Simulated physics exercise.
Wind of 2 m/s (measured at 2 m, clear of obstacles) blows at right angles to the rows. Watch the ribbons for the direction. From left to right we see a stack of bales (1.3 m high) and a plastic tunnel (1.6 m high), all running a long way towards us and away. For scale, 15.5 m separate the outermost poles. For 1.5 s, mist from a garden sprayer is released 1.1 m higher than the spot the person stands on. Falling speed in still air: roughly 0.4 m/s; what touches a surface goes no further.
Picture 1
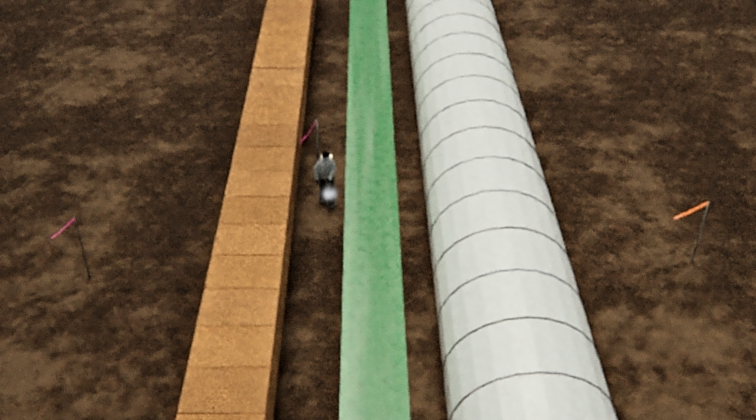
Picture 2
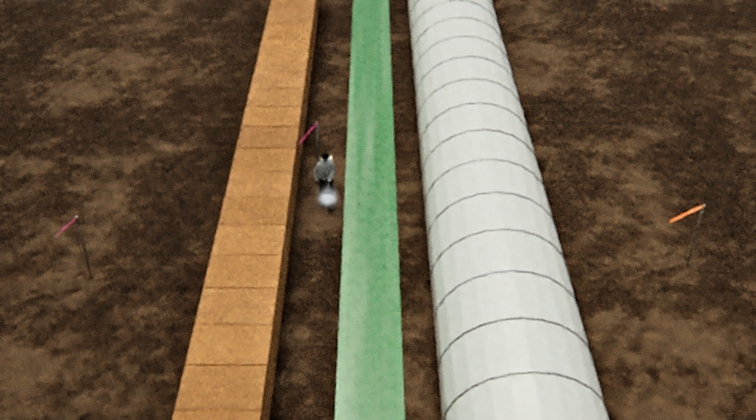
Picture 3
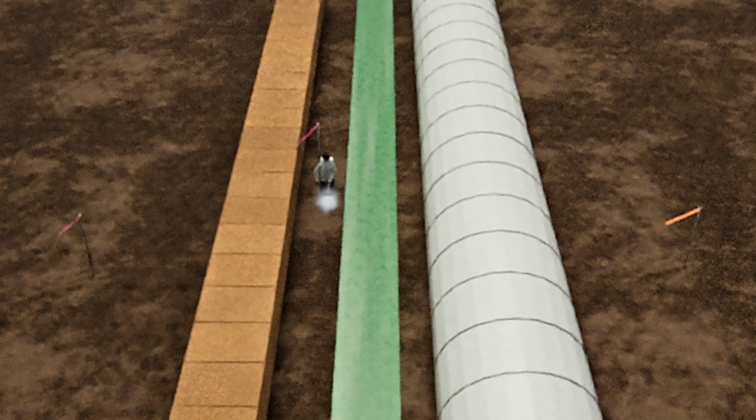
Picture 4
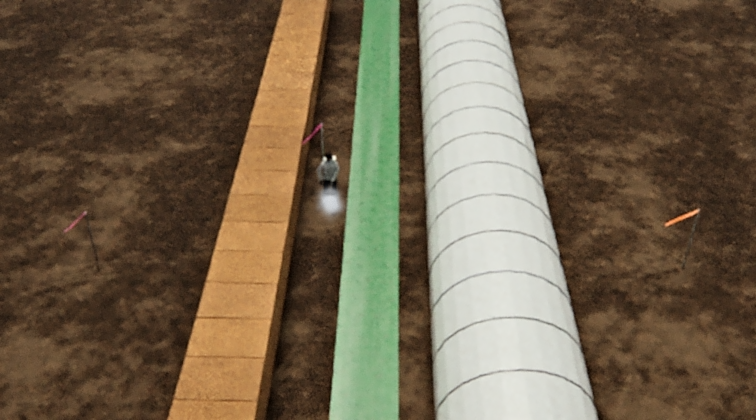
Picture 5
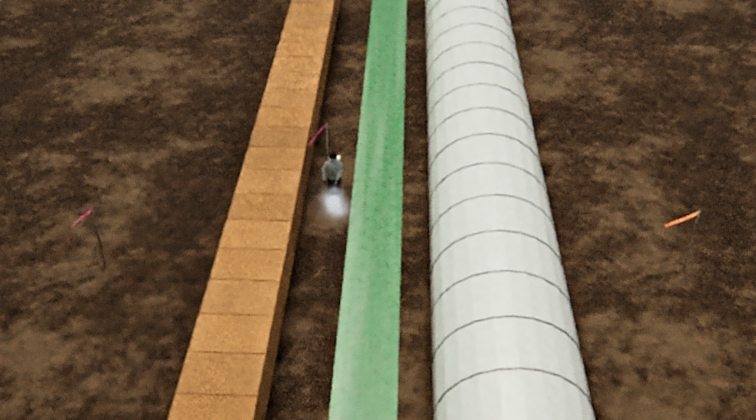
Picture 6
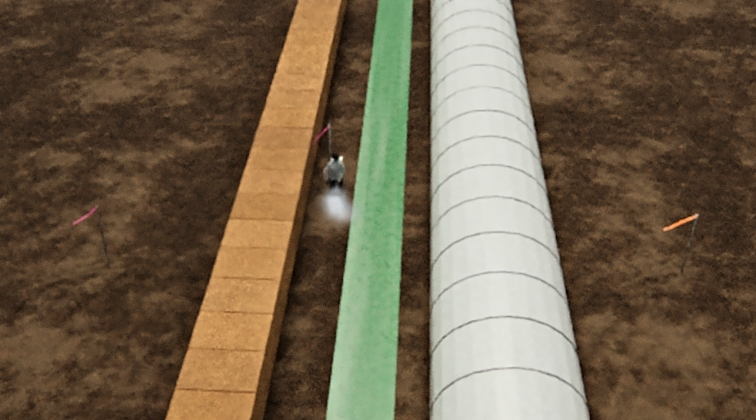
On bare brown ground between a stack of bales and a green strip beside a plastic tunnel, a small figure stayed put as a pale puff of mist grew slightly and ribbons leaned left.
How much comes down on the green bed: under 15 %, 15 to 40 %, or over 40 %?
The share landing there is more than 40 %.
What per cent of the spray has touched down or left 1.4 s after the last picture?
Near 20 %.
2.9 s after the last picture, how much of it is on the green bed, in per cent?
Near 60 %.
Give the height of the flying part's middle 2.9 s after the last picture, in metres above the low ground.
Roughly 0.2 m up.
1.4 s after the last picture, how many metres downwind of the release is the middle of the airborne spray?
Roughly 0.5 m.
Then, 1.4 s after the last picture, 79 % is in the air or yet to come; 15 % lies on the green bed; the middle of what still flies is 0.3 m above the low ground, near (352, 215).
Then, 2.9 s after the last picture, 27 % is in the air or yet to come; 62 % lies on the green bed; the middle of what still flies is 0.3 m above the low ground, near (378, 219).
Then, 6.9 s after the last picture, 4 % is in the air or yet to come; 81 % lies on the green bed.
Then, 18.9 s after the last picture, 0 % is in the air or yet to come; 82 % lies on the green bed.
Then, 43.9 s after the last picture, 0 % is in the air or yet to come; 82 % lies on the green bed.
